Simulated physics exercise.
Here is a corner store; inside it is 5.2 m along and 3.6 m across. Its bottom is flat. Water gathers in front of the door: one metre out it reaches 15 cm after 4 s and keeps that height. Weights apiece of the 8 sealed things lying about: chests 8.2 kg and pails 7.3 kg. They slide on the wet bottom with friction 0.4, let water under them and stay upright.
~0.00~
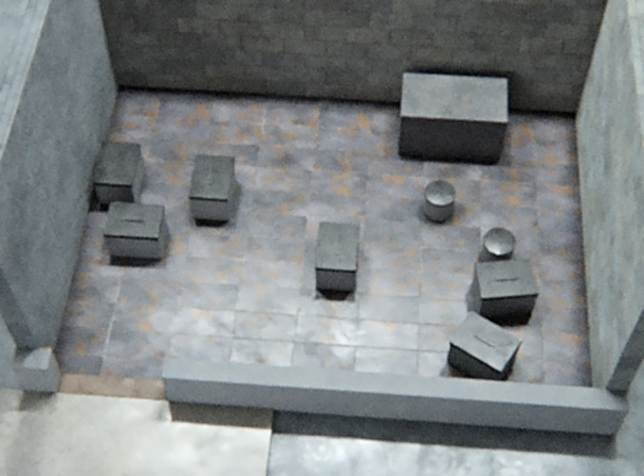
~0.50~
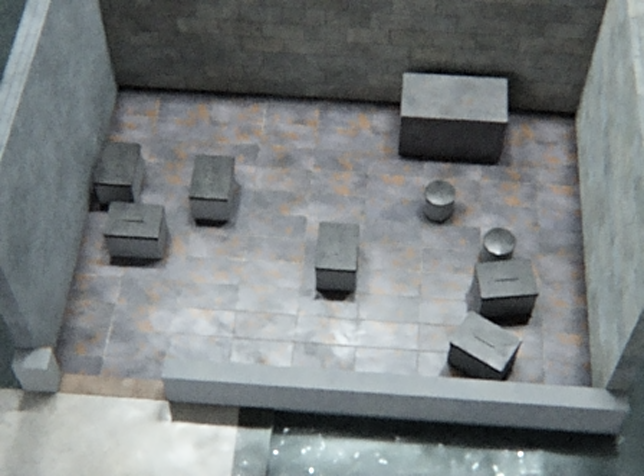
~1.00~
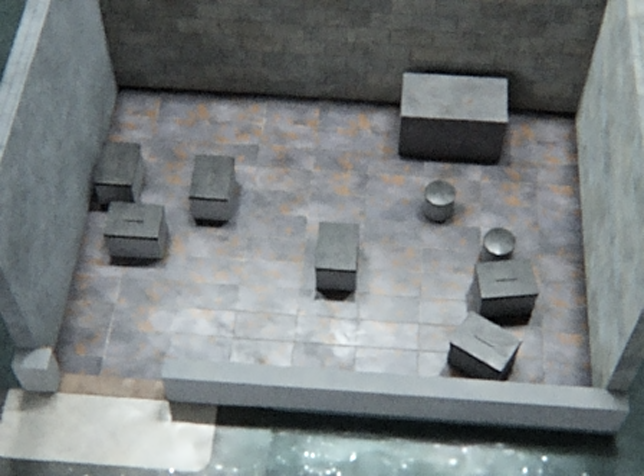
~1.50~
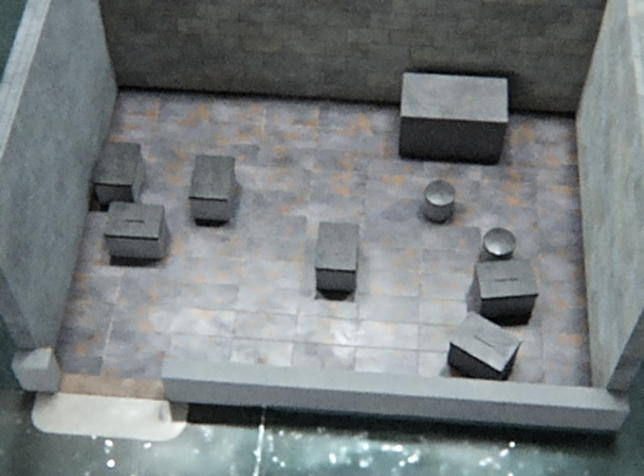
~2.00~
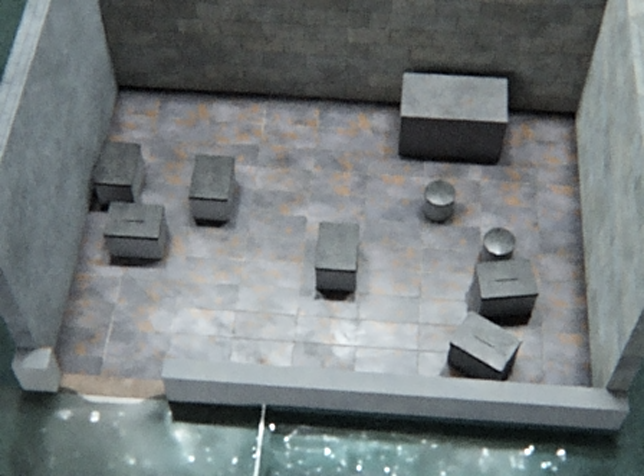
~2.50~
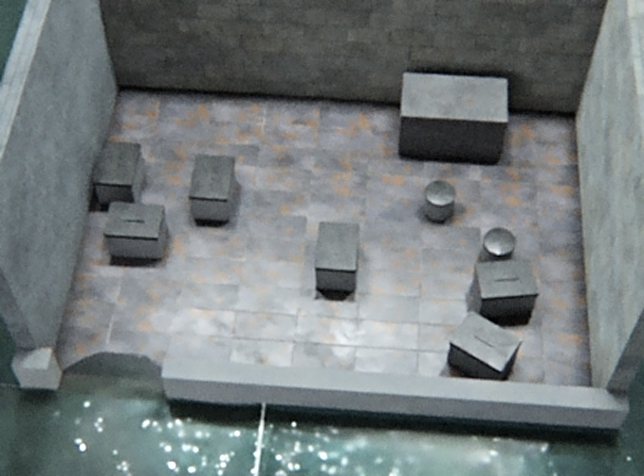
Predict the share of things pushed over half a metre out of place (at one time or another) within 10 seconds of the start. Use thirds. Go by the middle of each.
Share: One to two thirds.
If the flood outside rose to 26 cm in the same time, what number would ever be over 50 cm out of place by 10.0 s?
Then 6.
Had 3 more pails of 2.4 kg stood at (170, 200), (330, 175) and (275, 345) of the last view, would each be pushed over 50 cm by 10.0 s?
In that order: Over, more, under.
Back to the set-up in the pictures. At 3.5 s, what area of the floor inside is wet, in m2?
Some 1.5 m2.
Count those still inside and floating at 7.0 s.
At that moment 2.
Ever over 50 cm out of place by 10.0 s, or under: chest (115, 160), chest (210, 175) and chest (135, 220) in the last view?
In that order: Over, over, past it.
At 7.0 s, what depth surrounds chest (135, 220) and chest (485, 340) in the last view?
Roughly 5 and 0 cm.
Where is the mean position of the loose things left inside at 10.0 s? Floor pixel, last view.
Near (406, 220).
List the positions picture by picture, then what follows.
The first frame shows a chest at (211, 176) rests on the ground; a pail at (440, 192) rests on the ground; water covers 0.0 m2; 0 of 8 have shifted.
The second frame shows a chest at (211, 176) rests on the ground; a pail at (440, 192), on the bottom; water covers 0.0 m2; 0 of 8 have shifted.
The third frame shows a chest at (211, 176), on the bottom; a pail at (440, 192), on the bottom; water covers 0.0 m2; 0 of 8 have shifted.
The fourth frame shows a chest at (211, 176), on the bottom; a pail at (440, 192) rests on the ground; 0.0 m2 under water; 0 of 8 have shifted.
The fifth frame shows a chest at (211, 176), on the bottom; a pail at (440, 192), on the bottom; water covers 0.0 m2; 0 of 8 have shifted.
The sixth frame shows a chest at (211, 176), on the bottom; a pail at (440, 192) rests on the ground; water covers 0.2 m2; 0 of 8 have shifted.
After 3.5 s 0 of 8 are over 50 cm from their spots; 0 afloat.
After 4.5 s 0 of 8 are over 50 cm from their spots; 0 afloat.
After 7.0 s 3 of 8 are over 50 cm from their spots; 2 afloat.
After 10.0 s 3 of 8 are over 50 cm from their spots, and 3 have been at some point; 3 afloat.
